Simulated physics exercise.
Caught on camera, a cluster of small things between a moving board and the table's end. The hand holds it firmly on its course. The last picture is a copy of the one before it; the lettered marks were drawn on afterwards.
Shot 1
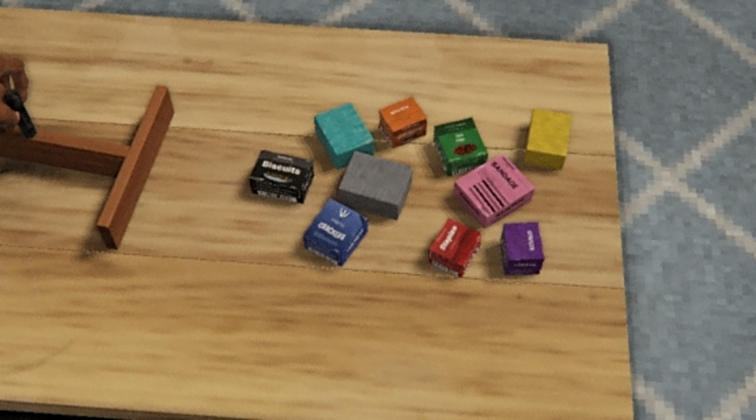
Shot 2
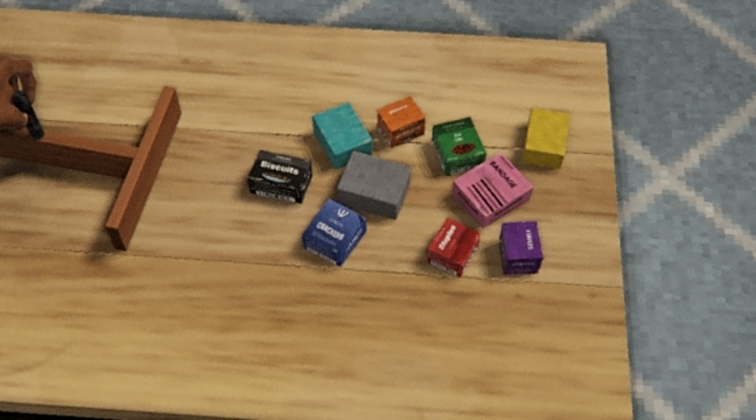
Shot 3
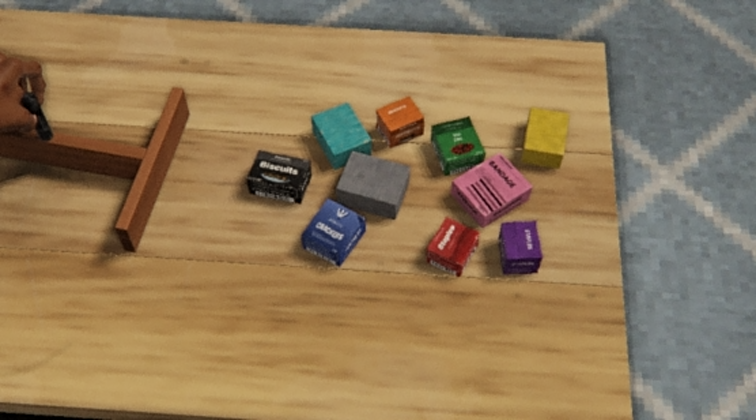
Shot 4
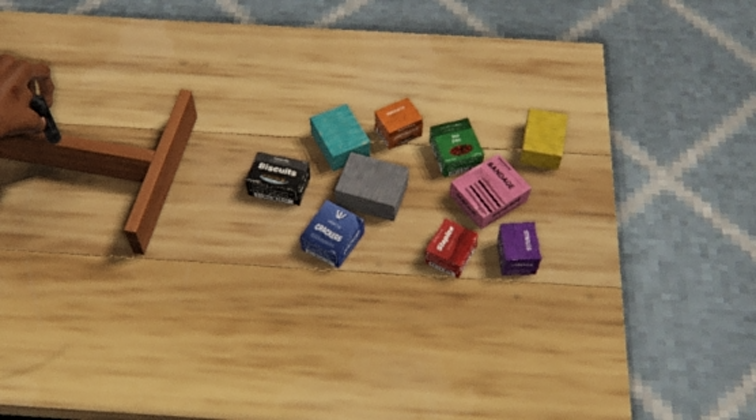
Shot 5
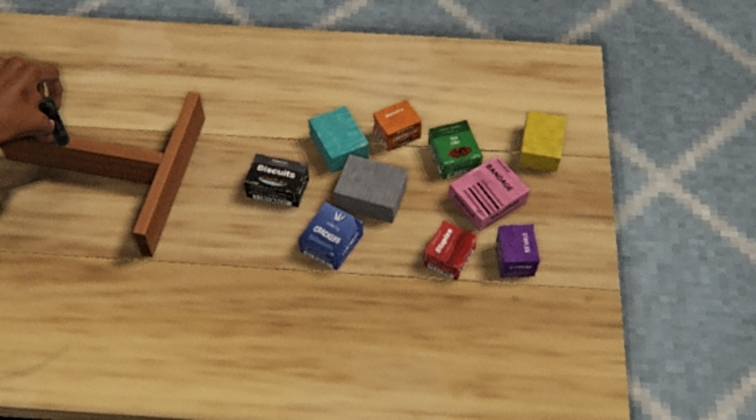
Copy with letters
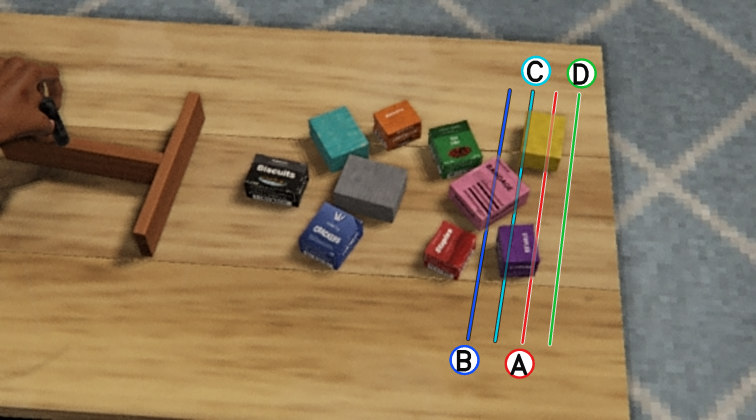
A hand slides a wooden T-shaped board slightly right toward colourful blocks and packets on a table.
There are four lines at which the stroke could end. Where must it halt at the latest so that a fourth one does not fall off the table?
C is the last line within the limit.
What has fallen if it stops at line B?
The pink box goes over.
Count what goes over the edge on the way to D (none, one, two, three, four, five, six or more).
In all, six or more.
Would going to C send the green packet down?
No.
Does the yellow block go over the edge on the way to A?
By then, yes.
On the marked copy, A at (541, 208); B at (491, 205); C at (516, 206); D at (566, 209).
With C. Early on, board (291, 167); turquoise block (346, 142); black packet (329, 184).
Further on, board (416, 174); pink box (582, 200); grey block (509, 200).
At the end, board (515, 180); yellow block over the edge; pink box over the edge; two fallen.
As for the rest, A drops five; B is within the limit but short; D drops six.
